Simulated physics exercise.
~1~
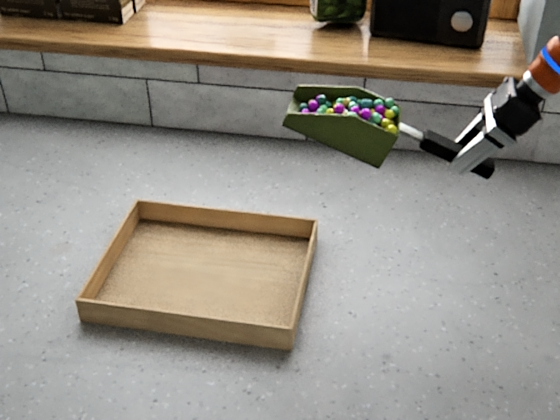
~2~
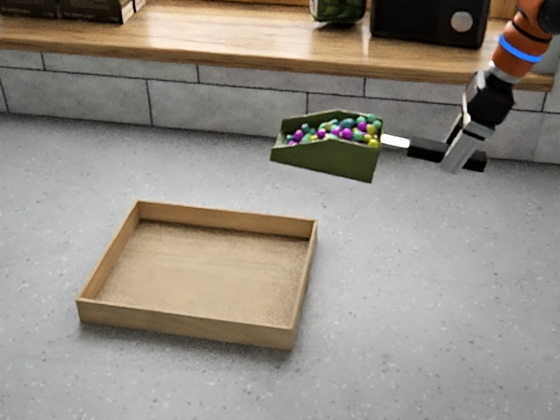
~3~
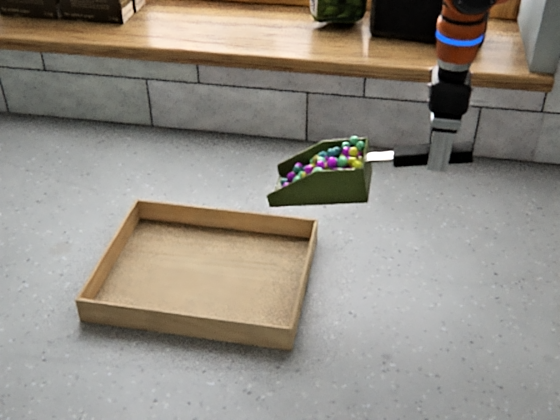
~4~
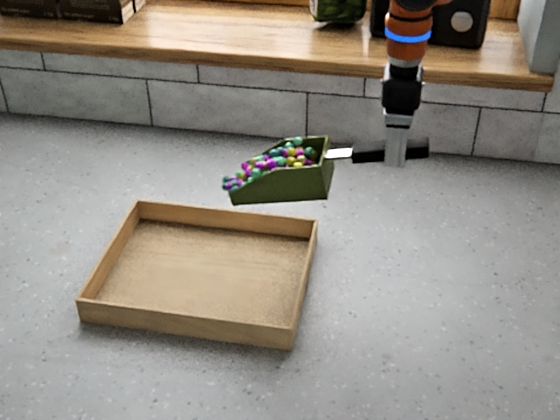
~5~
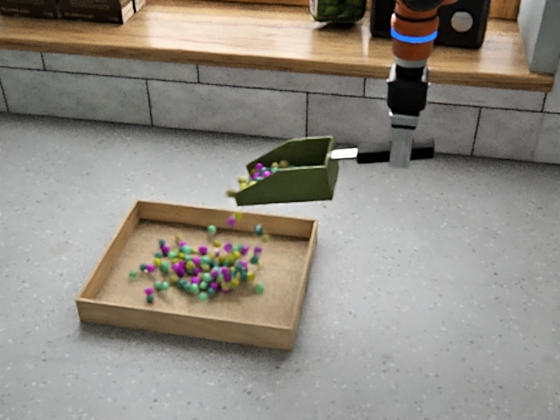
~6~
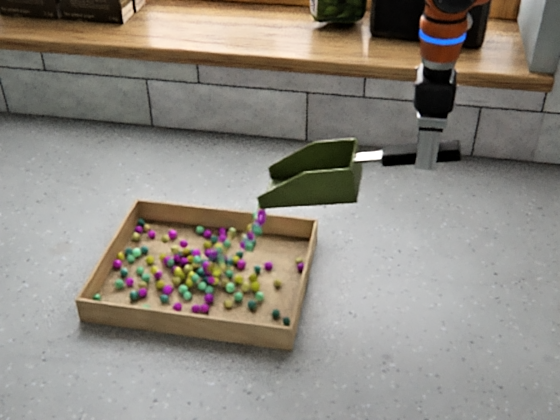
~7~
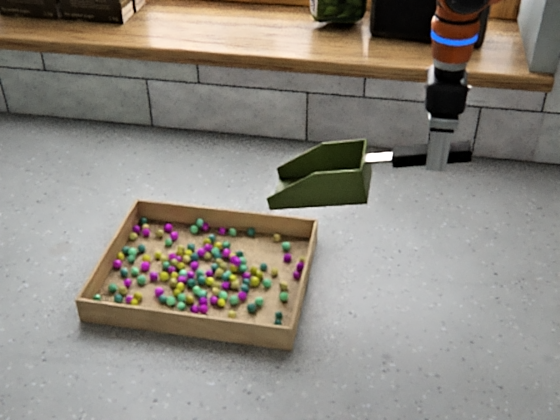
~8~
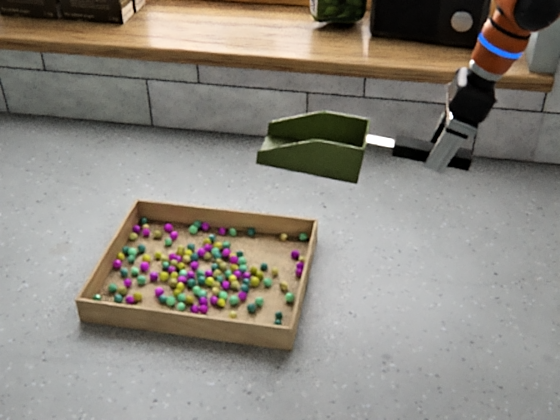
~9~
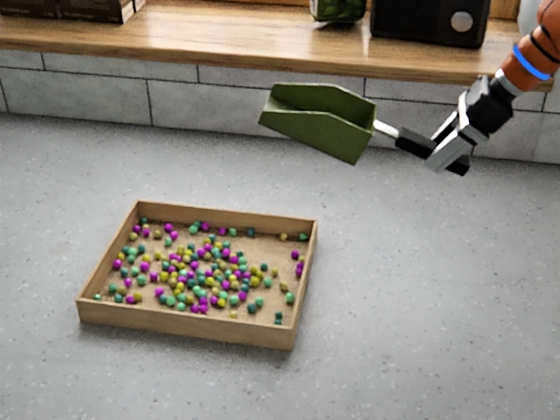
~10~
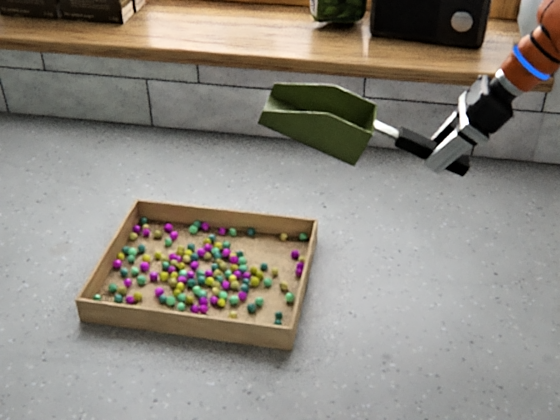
A robot arm holding a green scoop full of colorful round sweets moved it left and down toward a wooden tray, tipped it forward until they all spilled and spread across the tray, then tilted the empty scoop back up and held still.
